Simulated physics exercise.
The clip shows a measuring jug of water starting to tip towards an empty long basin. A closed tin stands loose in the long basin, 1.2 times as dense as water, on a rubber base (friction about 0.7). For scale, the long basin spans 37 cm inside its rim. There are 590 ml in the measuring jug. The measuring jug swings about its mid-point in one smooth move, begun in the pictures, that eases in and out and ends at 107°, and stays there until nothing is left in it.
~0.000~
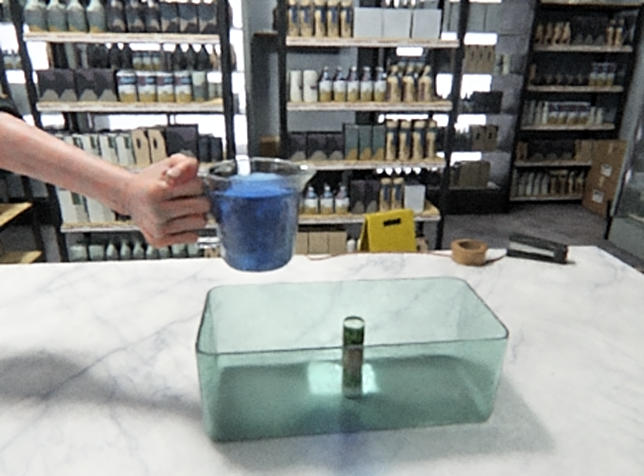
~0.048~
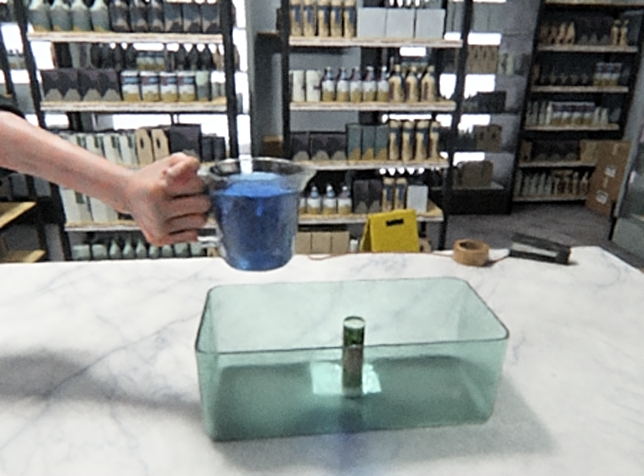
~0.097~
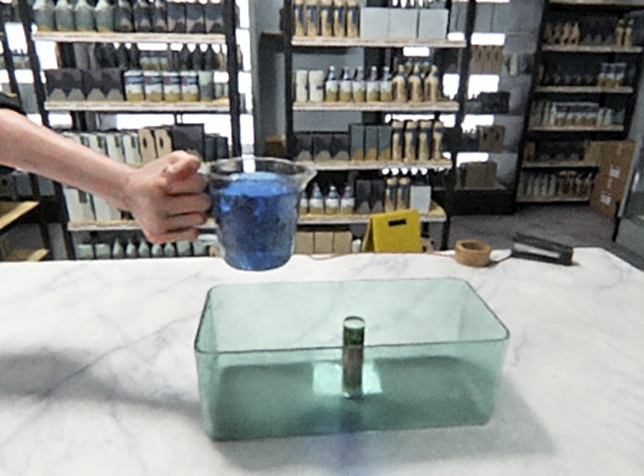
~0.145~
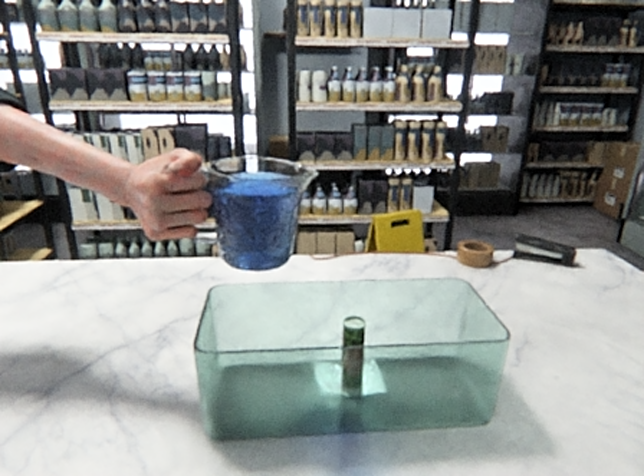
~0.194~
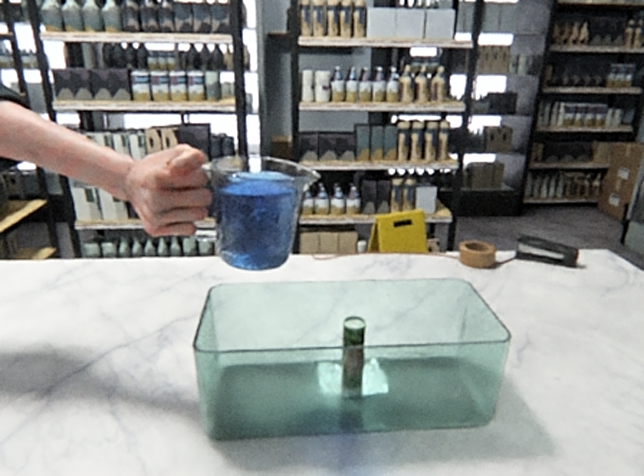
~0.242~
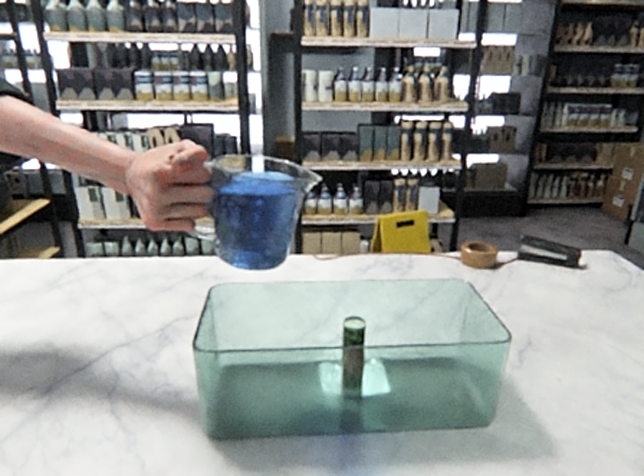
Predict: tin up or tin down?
The tin keeps standing.
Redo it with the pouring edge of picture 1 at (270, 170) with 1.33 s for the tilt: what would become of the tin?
Then it stays up.
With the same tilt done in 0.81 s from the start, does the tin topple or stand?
The tin goes over.
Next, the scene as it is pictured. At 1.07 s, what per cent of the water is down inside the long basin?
About 64 per cent.
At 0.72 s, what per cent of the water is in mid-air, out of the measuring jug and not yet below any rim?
About 16 per cent.
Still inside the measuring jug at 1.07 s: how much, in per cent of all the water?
Some 20 per cent.
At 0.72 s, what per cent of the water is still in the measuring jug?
Near 78 in a hundred.
By 0.72 s the tilt is 60° and 78 per cent is still to pour; the tin stands where it began.
By 1.07 s the tilt is 97° and 21 per cent is still to pour; the tin stands where it began.
By 1.43 s the tilt is 107° and 0 per cent is still to pour; the tin stands where it began.
By 1.83 s the tilt is 107° and 0 per cent is still to pour; the tin stands where it began.
At rest the tin stands where it began.
